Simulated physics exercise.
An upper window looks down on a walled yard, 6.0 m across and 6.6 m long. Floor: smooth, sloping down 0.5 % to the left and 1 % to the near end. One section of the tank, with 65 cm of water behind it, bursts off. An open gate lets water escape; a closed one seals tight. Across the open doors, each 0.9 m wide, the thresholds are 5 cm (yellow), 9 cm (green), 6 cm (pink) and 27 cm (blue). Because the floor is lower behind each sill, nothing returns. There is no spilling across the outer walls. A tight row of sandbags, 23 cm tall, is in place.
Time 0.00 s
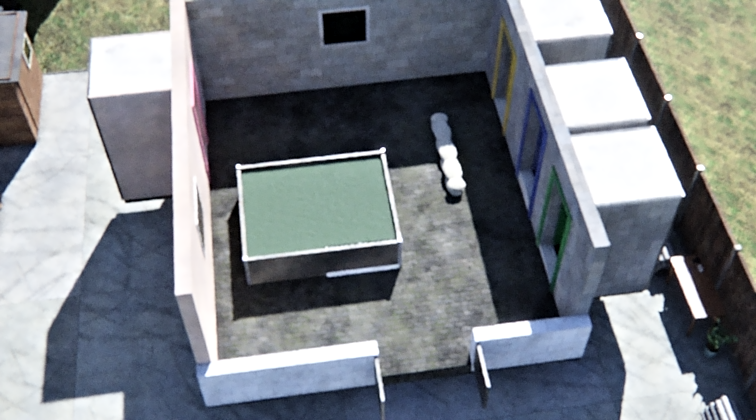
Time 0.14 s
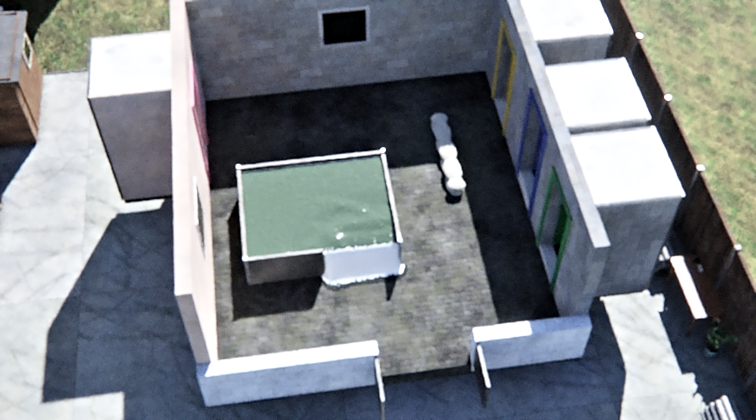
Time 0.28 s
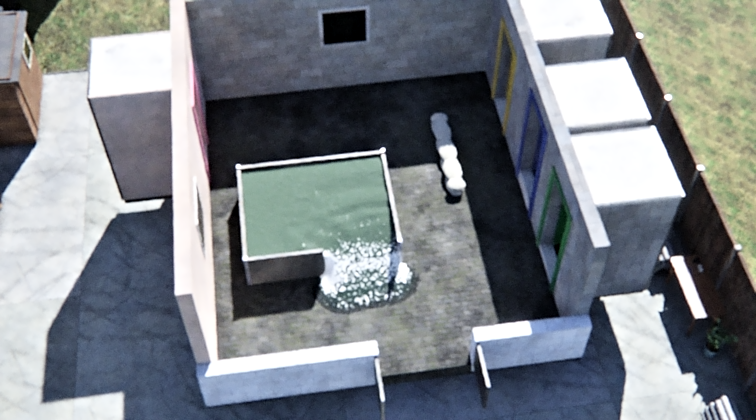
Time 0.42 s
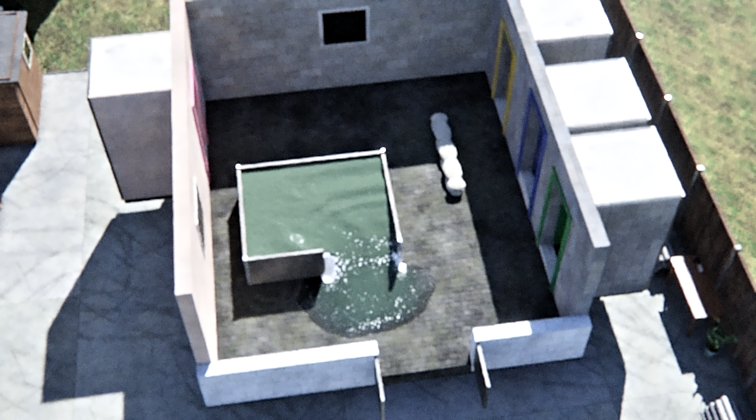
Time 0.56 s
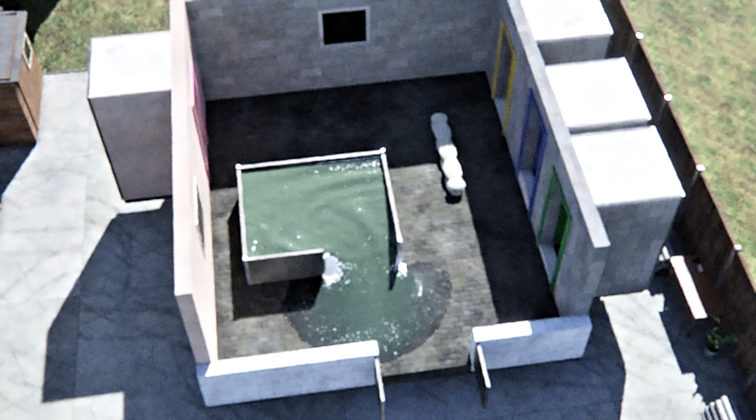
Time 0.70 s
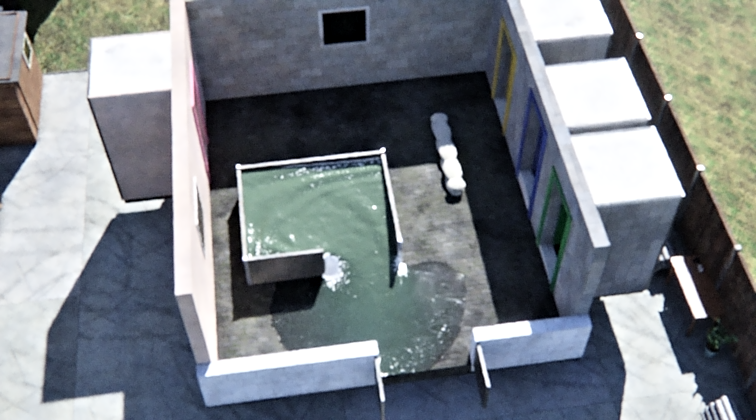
At the start, a rectangular tank of green water stands still inside a walled yard with colored doors along the right side. Part of its near wall bursts off, and white, foaming water pours through the gap. The pool spreads widely across the paving toward the near wall, while ripples cross the tank.
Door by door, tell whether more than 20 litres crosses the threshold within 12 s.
At the yellow door the amount let in will fall short of the limit; at the green door the amount let in will fall short of the limit; at the pink door the amount let in will fall short of the limit; at the blue door the amount let in will fall short of the limit.
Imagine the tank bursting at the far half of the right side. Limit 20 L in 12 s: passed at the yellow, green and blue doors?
So yellow ends up past the limit, green past the limit, blue short of it.
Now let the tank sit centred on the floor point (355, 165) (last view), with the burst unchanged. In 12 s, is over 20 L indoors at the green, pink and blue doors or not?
Lab note: Green door limit exceeded; pink door limit not exceeded; blue door limit not exceeded.
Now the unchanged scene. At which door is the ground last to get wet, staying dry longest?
It's the yellow door.
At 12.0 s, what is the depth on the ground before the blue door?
The depth comes to around 2.0 centimetres.
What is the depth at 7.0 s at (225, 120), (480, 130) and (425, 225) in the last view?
Roughly 6, 3, 3 cm.
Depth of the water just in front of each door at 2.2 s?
Depths in centimetres - yellow: 0, green: 0, pink: 0, blue: 0.
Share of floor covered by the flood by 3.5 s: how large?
Covered: Roughly 40 per cent.
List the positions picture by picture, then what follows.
The first frame shows the tank at (317, 206) is whole and still, 65 cm deep.
In the second frame, water pours out at (361, 260) and has run 0.7 m, to (402, 270); typically 9 cm deep outside, 65 cm at the tank's back.
In the third frame, the front is at (412, 286), 1.0 m from the gap at (361, 261); 1.2 m2 of floor is under water; 65 cm left at the back of the tank.
In the fourth frame, the front is at (347, 333), 1.4 m from the gap at (361, 262); 2.3 m2 of floor is under water; 65 cm left at the back of the tank.
In the fifth frame, water pours out at (361, 262) and has run 1.9 m, to a hidden place; typically 6 cm deep outside, 62 cm at the tank's back.
In the sixth frame, water pours out at (361, 262) and has run 2.3 m, to a hidden place; typically 6 cm deep outside, 56 cm at the tank's back.
After 1.4 s water covers 20 % of the floor and is deepest (38 cm) near (359, 366); yellow door not reached, green door not reached, pink door not reached, blue door not reached.
After 2.2 s water covers 25 % of the floor and is deepest (36 cm) near (359, 366); yellow door not reached, green door not reached, pink door not reached, blue door not reached.
After 3.5 s water covers 40 % of the floor and is deepest (26 cm) near (359, 366); yellow door not reached, green door 6 cm at the sill, 0 L in, pink door not reached, blue door 2 cm at the sill, 0 L in.
After 7.0 s water covers 75 % of the floor and is deepest (16 cm) near (370, 365); yellow door 3 cm at the sill, 0 L in, green door 5 cm at the sill, 0 L in, pink door 6 cm at the sill, 0 L in, blue door 2 cm at the sill, 0 L in.
After 12.0 s water covers 95 % of the floor and is deepest (8 cm) near (220, 384); yellow door 3 cm at the sill, 0 L in, green door 2 cm at the sill, 0 L in, pink door 4 cm at the sill, 1 L in, blue door 2 cm at the sill, 0 L in.
